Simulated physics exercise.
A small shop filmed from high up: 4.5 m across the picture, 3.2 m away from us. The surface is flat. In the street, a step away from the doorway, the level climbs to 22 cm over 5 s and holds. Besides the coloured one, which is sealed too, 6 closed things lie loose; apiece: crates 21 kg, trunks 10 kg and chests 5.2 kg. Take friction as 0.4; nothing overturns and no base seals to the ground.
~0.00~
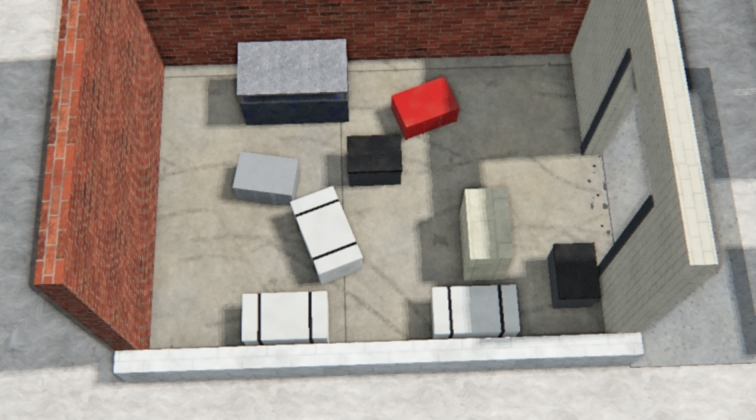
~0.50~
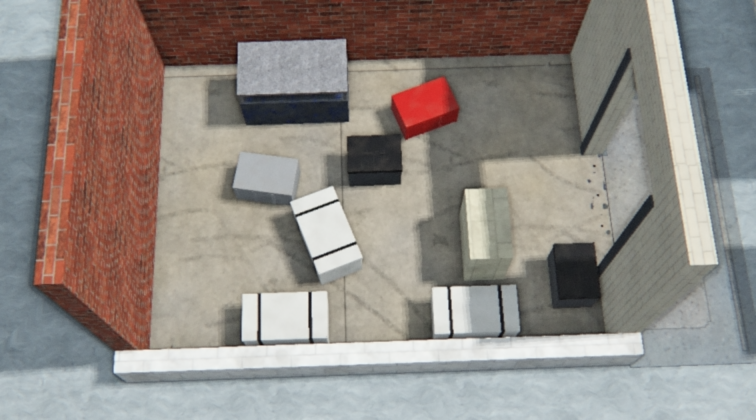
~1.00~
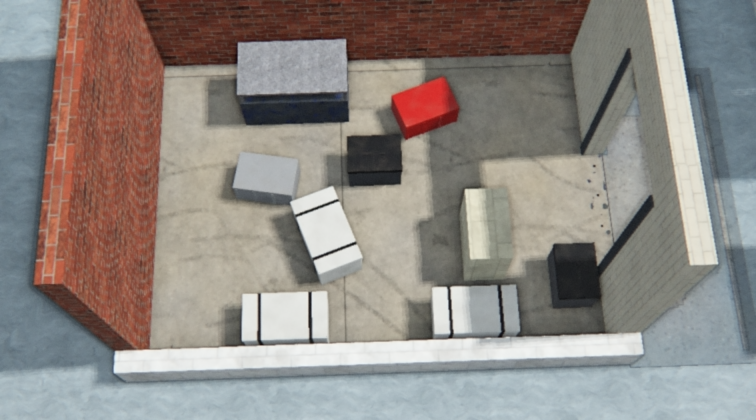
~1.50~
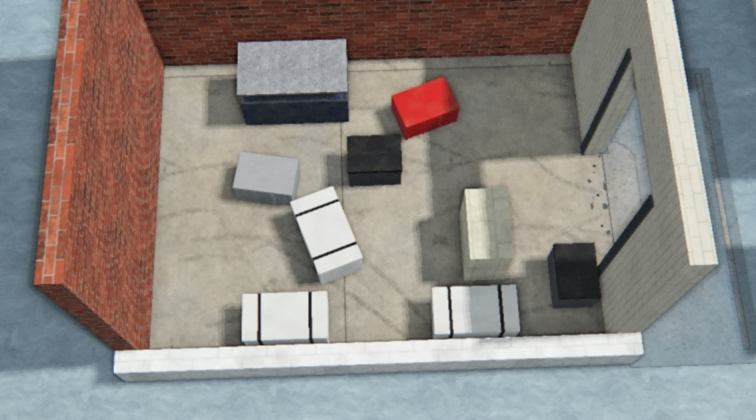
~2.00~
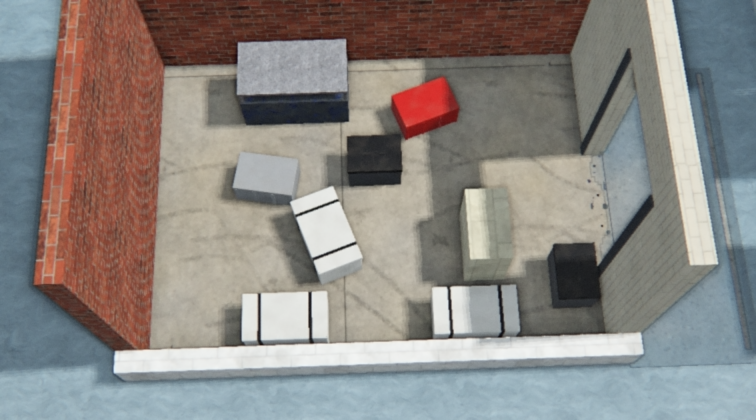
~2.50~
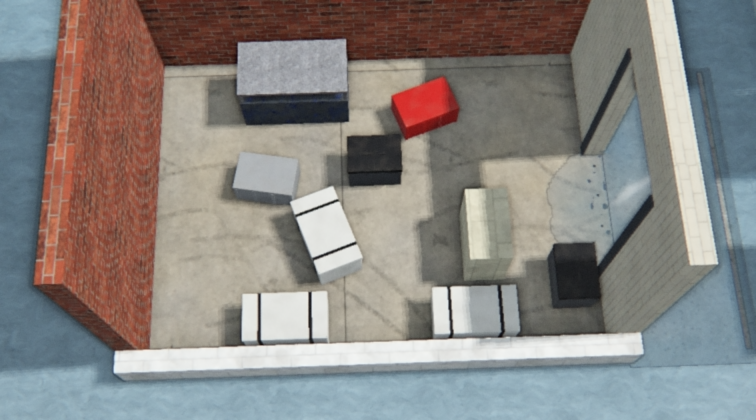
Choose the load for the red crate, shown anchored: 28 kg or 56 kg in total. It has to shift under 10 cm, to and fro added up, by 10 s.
I expect that only the higher weight holds it.
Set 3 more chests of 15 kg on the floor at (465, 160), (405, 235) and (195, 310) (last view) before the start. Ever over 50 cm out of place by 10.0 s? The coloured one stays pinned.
In turn: More, short of it, short of it.
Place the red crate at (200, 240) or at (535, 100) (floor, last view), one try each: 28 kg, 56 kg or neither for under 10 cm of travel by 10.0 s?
In turn: The smaller is enough; either load holds.
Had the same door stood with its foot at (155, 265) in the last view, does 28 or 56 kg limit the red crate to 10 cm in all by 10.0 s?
Then the lower weight is enough.
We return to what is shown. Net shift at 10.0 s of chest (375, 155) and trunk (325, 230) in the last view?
In turn: 100 cm, 120 cm.
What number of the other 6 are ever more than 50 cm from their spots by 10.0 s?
I count 4.
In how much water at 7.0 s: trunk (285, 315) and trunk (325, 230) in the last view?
About 4 and 4 cm.
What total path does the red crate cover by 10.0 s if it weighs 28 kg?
Some 80 cm in all.
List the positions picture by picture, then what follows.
The red crate at (425, 102) rests on the ground; water covers 0.0 m2; 0 of 7 have shifted, in the first frame.
The red crate at (425, 102) rests on the ground; water covers 0.0 m2; 0 of 7 have shifted, in the second frame.
The red crate at (425, 102) rests on the ground; water covers 0.0 m2; 0 of 7 have shifted, in the third frame.
The red crate at (425, 102) rests on the ground; water covers 0.0 m2; 0 of 7 have shifted, in the fourth frame.
The red crate at (425, 102) rests on the ground; 0.0 m2 under water; 0 of 7 have shifted, in the fifth frame.
The red crate at (425, 102) rests on the ground; water covers 0.3 m2; 0 of 7 have shifted, in the sixth frame.
After 3.5 s the red crate would be 0 cm from its start with 28 kg and 0 cm from its start with 56 kg; 0 cm of water round it then.
After 4.5 s the red crate would be 0 cm from its start with 28 kg and 0 cm from its start with 56 kg; 3 cm of water round it then.
After 7.0 s the red crate would be 19 cm from its start with 28 kg and 0 cm from its start with 56 kg; 7 cm of water round it then.
After 10.0 s the red crate would be 70 cm from its start with 28 kg and 0 cm from its start with 56 kg; 10 cm of water round it then.
